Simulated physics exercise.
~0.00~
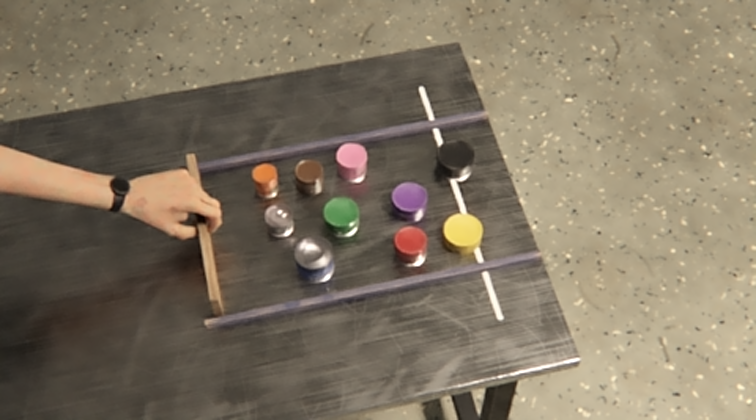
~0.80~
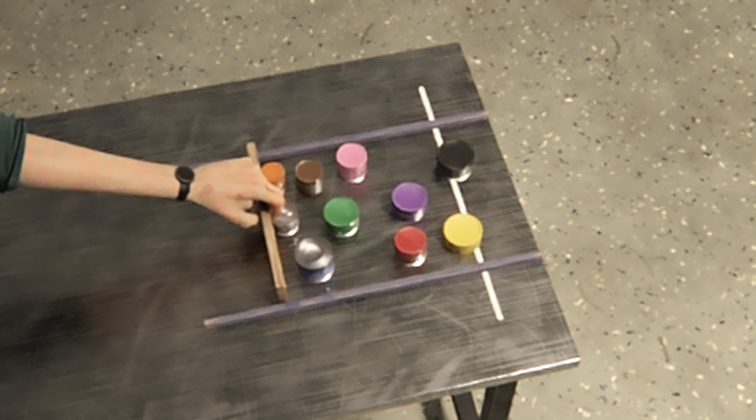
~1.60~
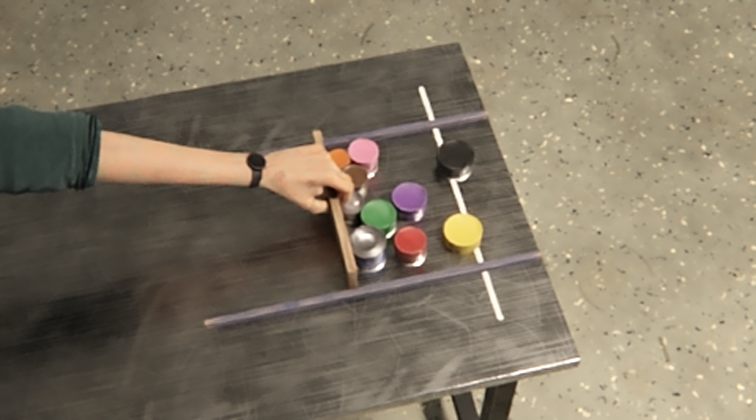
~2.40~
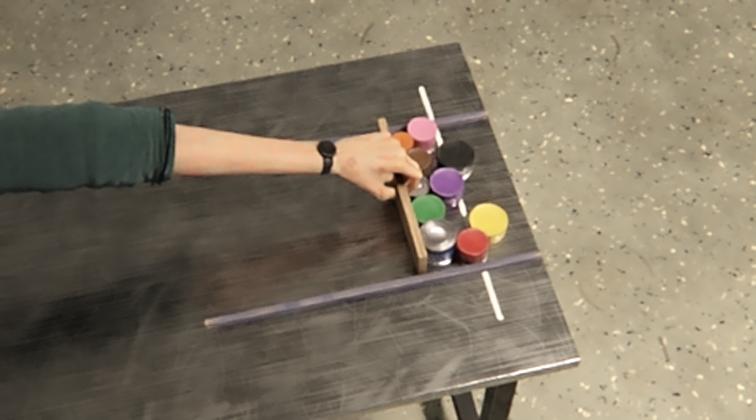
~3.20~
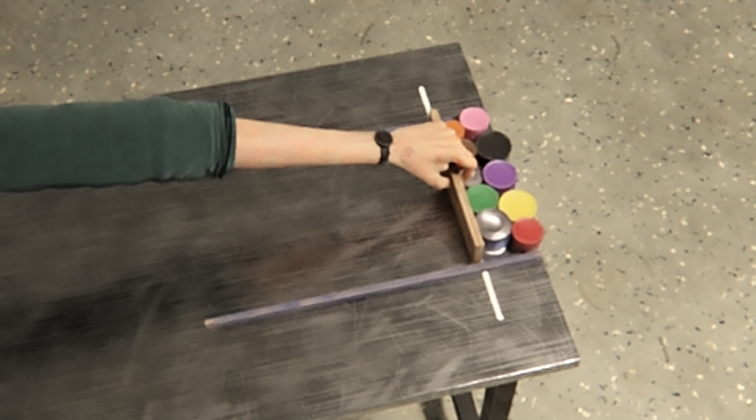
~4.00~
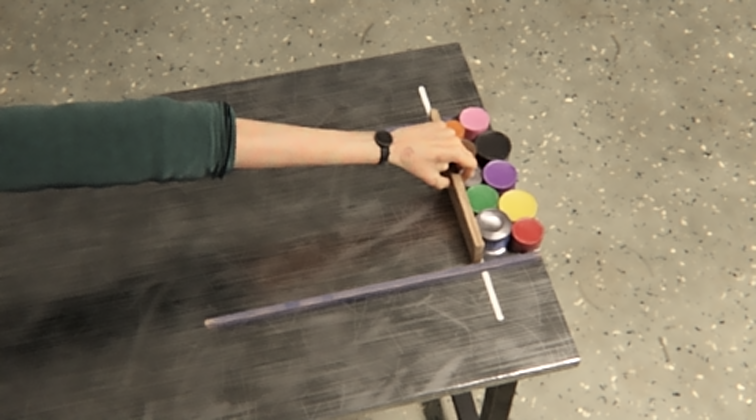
A hand wearing a black watch slid a wooden board rightward across a dark table, gathering colourful lidded pots into a tight cluster, then stopped near the white tape with the pots crowded by the table's end and none fallen off.
